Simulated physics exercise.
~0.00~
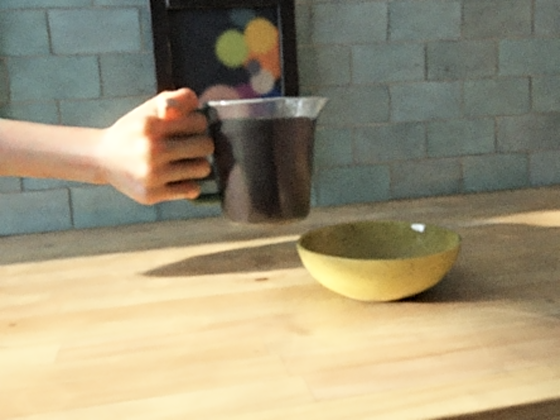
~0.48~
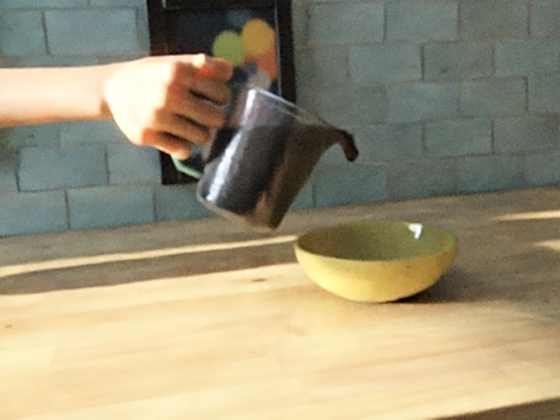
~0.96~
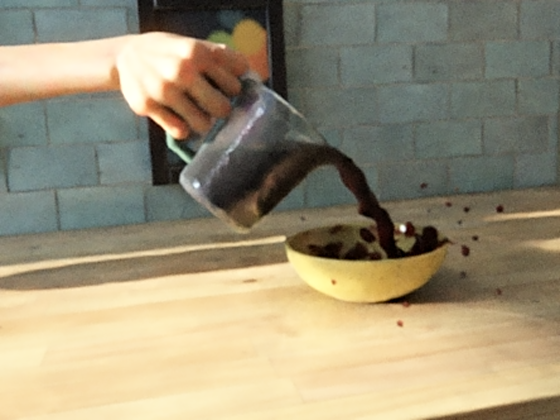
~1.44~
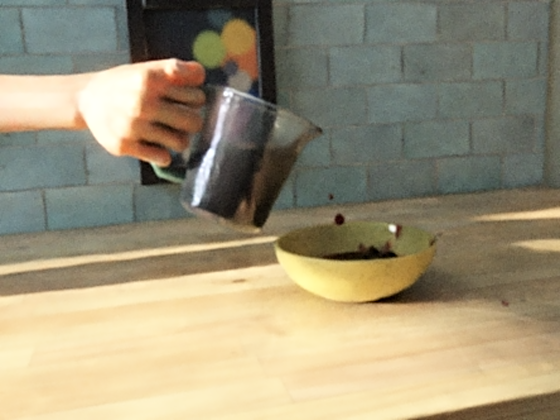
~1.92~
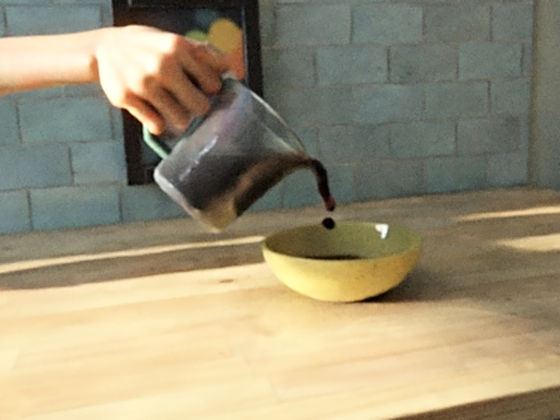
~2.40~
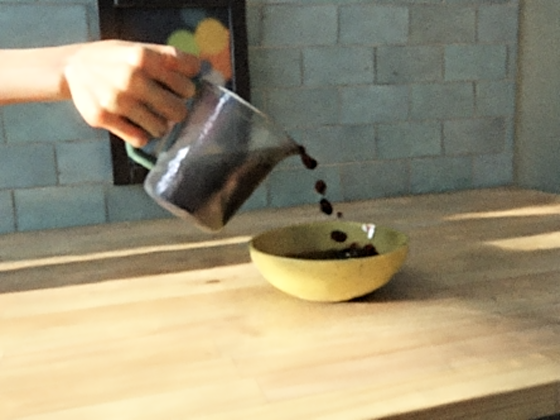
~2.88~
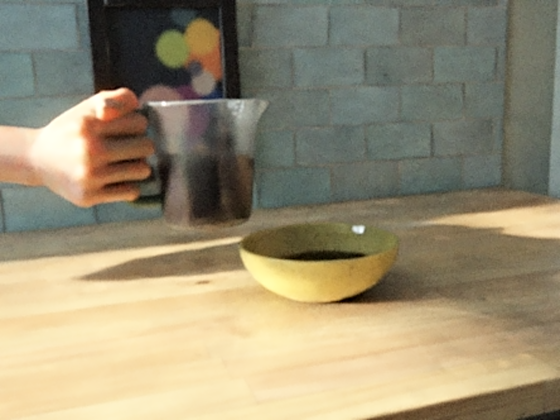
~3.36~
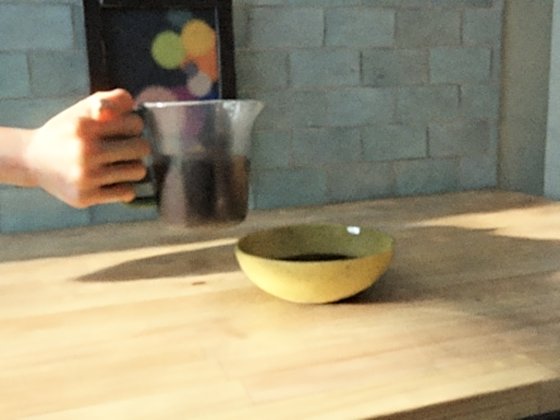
Hand tipping a clear jug of dark liquid over a yellow bowl, pouring, easing back, pouring again, splashing drops, then levelling the part-full jug.
